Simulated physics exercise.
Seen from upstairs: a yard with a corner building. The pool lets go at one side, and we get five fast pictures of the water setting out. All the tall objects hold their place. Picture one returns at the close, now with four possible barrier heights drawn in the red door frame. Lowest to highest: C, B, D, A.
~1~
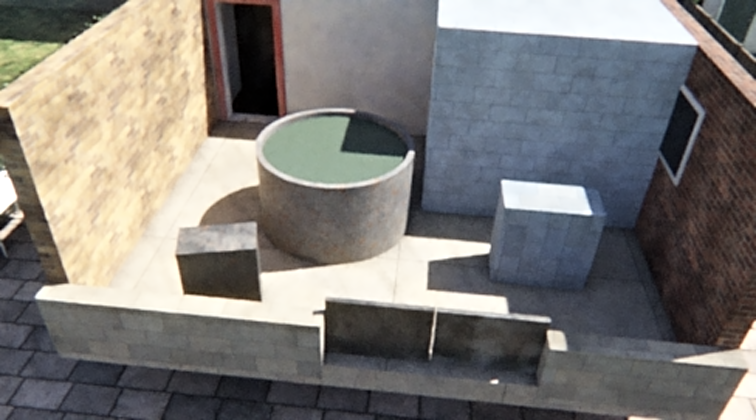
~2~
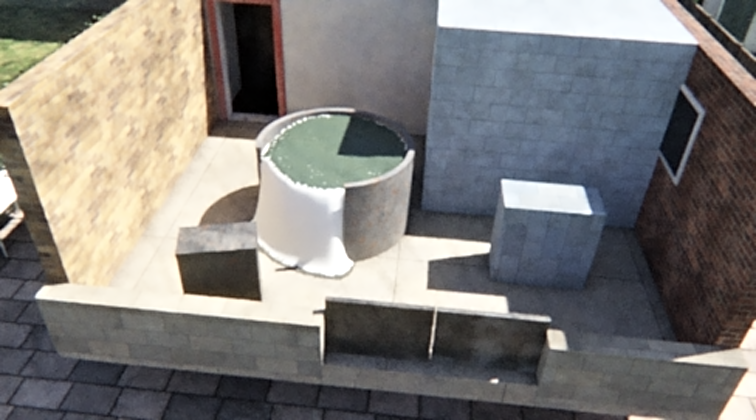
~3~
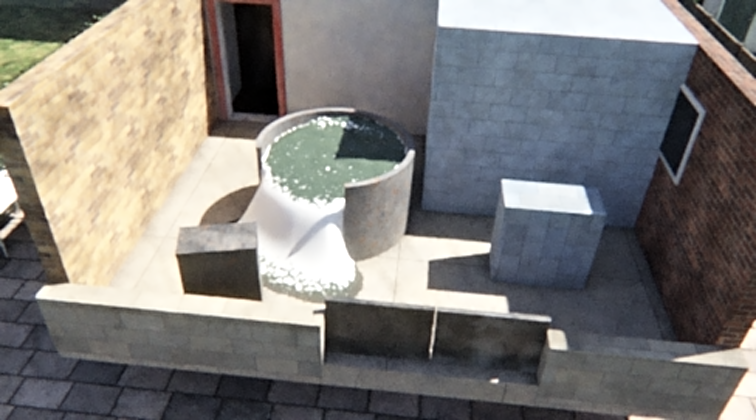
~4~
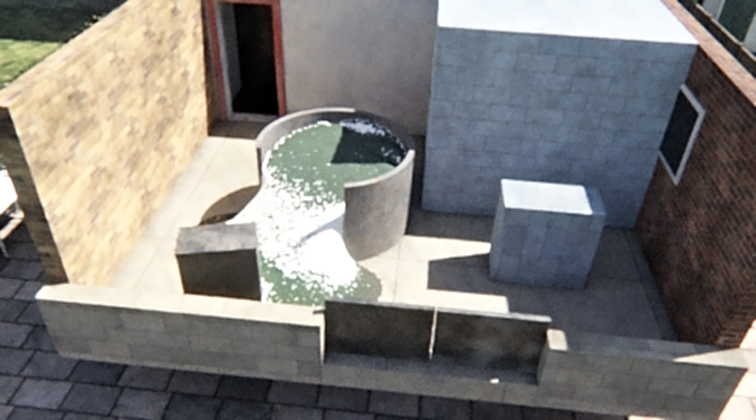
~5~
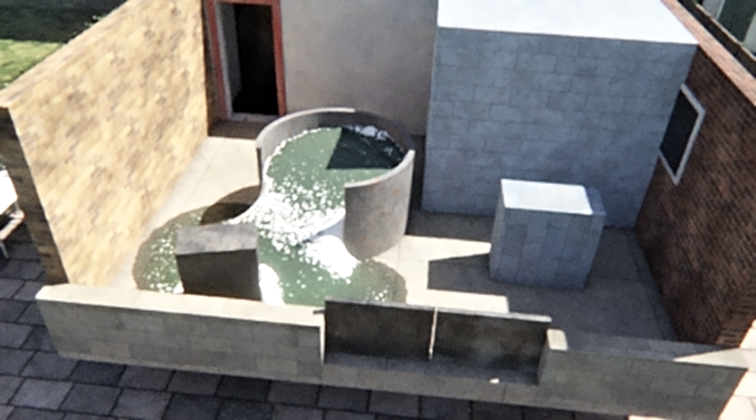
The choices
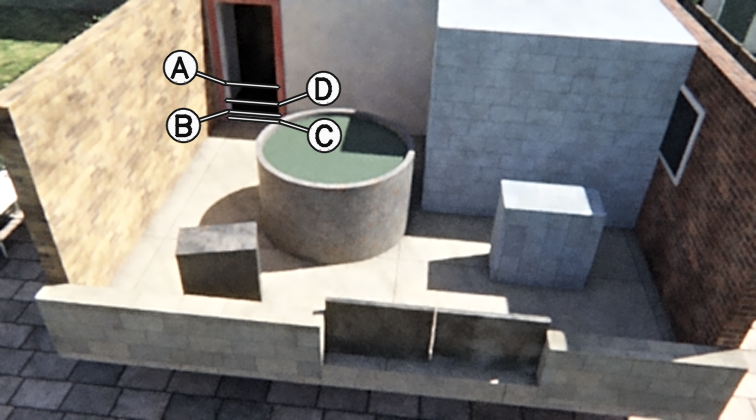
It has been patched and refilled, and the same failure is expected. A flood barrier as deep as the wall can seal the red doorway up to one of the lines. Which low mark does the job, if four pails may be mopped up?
Choose D.
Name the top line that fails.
It is B.
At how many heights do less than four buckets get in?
Two.
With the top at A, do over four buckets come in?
No, that is safe.
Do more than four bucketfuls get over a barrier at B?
Yes, it does.
On the marked copy, A at (251, 85); B at (253, 113); C at (254, 119); D at (252, 102); from the bottom up C, B, D, A.
Choosing A, nothing gets over.
Choosing B, about 15 bucketfuls get in.
Choosing C, dozens of bucketfuls pour in.
Choosing D, a splash gets over, under a bucket.
